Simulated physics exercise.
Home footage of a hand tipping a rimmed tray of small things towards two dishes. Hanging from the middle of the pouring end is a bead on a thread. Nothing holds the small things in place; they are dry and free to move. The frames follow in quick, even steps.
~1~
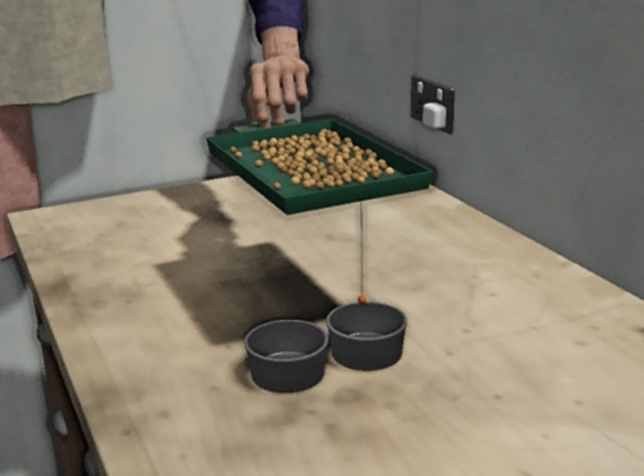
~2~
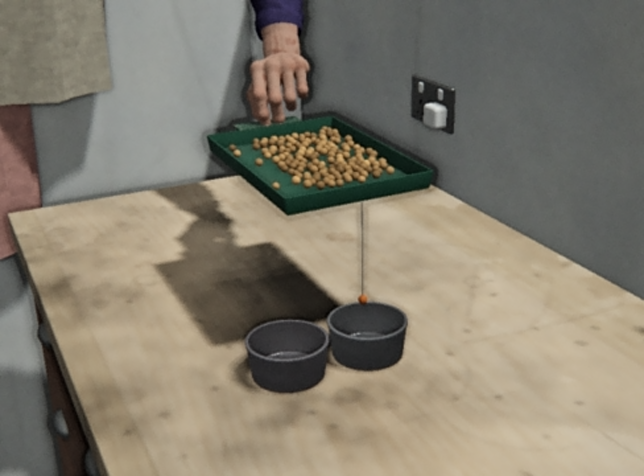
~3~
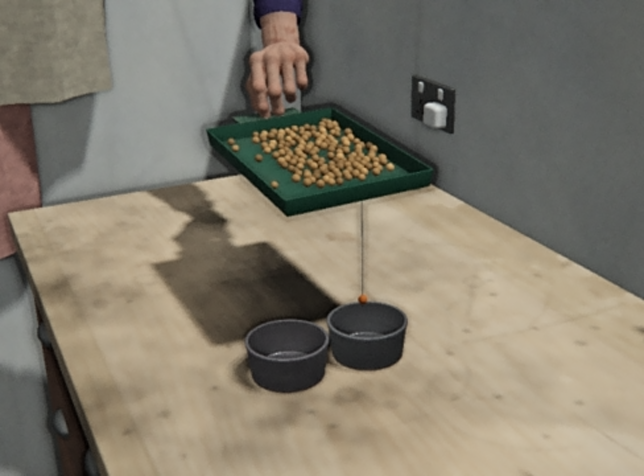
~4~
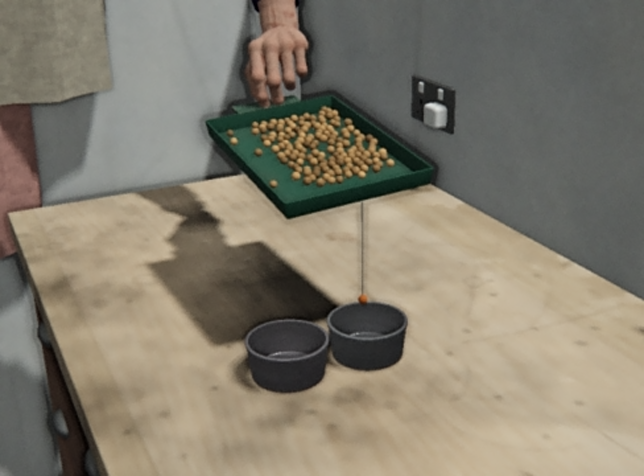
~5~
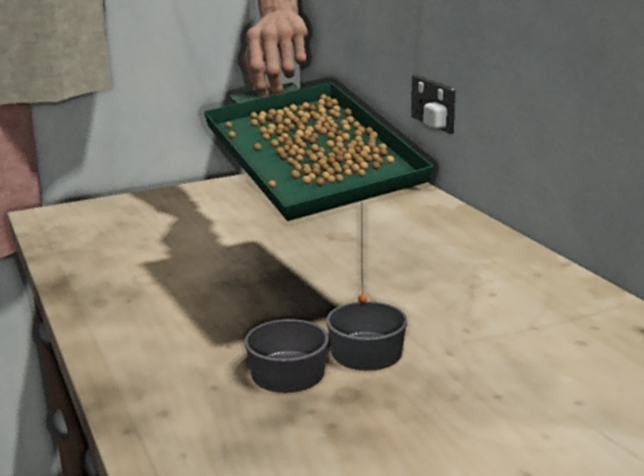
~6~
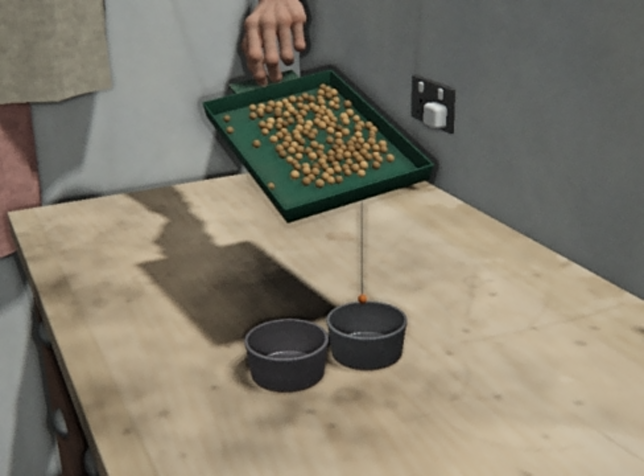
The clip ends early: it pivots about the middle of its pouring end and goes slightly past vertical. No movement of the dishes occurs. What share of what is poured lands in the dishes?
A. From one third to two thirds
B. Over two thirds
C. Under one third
(B) Over two thirds.
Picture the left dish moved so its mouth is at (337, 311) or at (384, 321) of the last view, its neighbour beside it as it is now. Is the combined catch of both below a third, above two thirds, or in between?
Where the dishes stand first, below one third; where they stand second, below one third.
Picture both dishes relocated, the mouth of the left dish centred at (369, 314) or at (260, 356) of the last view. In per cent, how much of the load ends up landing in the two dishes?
Trial 1 around 0 percent, trial 2 around 50 percent.
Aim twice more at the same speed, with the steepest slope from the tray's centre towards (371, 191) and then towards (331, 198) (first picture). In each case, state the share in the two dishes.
First heading 10 %, second heading 40 %.
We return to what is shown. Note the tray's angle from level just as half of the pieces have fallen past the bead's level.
The angle is around 95°.
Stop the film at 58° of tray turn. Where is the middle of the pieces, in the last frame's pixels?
Somewhere about pixel (310, 196).
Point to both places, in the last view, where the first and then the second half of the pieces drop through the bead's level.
The opening part goes through (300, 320); what follows goes through (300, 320).
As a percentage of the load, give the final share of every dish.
Left dish: Roughly 80 per cent; right dish: Roughly 0 per cent.
Soon, tray tipped steeply; most on the tray; a stray few in the left dish; a stray few outside both; a small part in the air.
A while on, tray tipped right over; about half on the tray; about a quarter in the left dish; a stray few in the right dish; a small part outside both; about a quarter in the air.
Towards the end, tray tipped past a quarter turn; most in the left dish; a stray few in the right dish; a small part outside both.
Finally, tray tipped past a quarter turn; most in the left dish; a stray few in the right dish; a small part outside both.
